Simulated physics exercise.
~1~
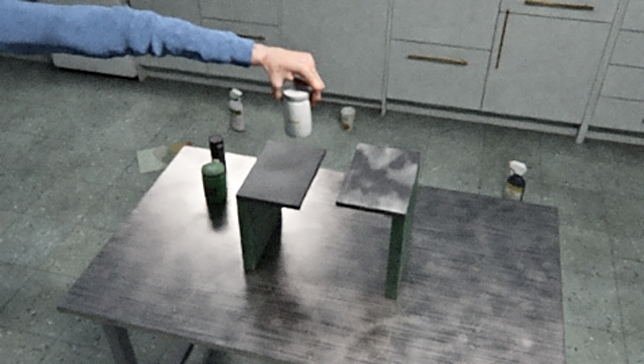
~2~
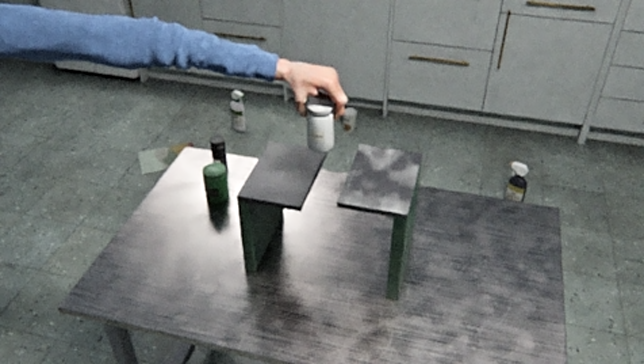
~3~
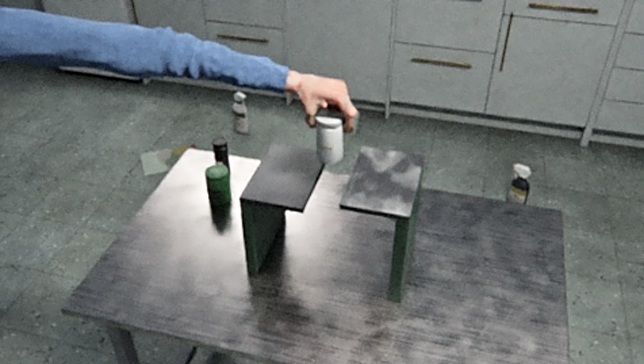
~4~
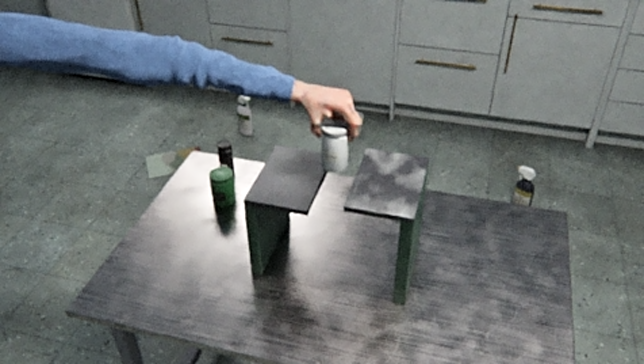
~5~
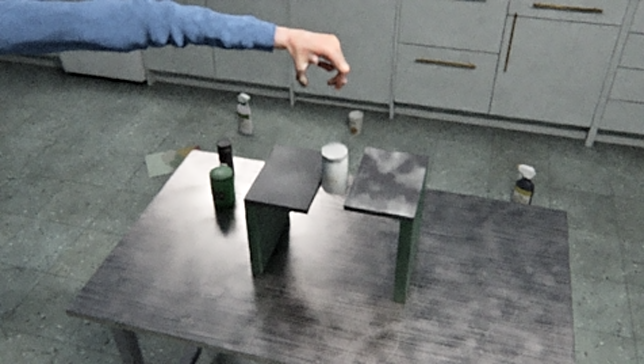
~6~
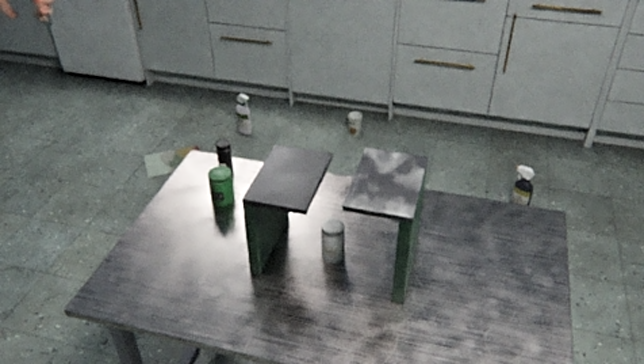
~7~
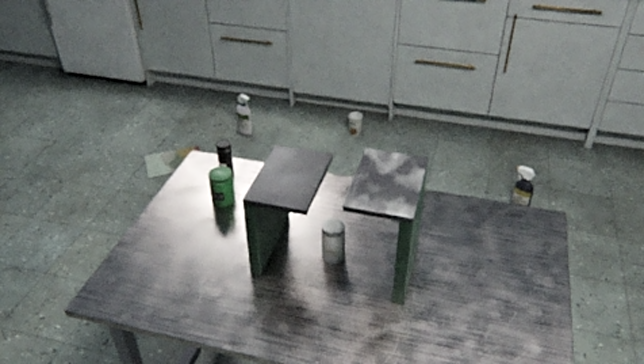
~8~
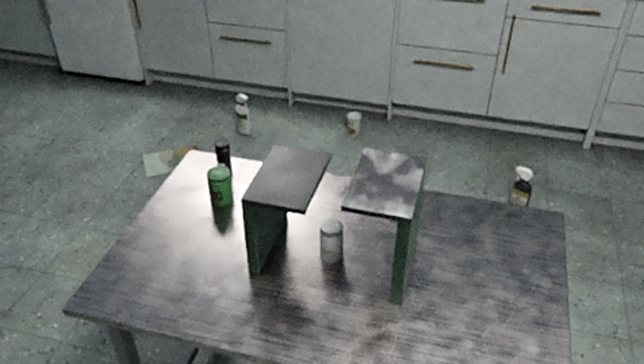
In the video, a hand lowers a white jar over the gap in a stand on a table, beside a green jar and a black container. The fingers release it, the jar drops through the gap, and it ends upright on the tabletop as the hand withdraws.
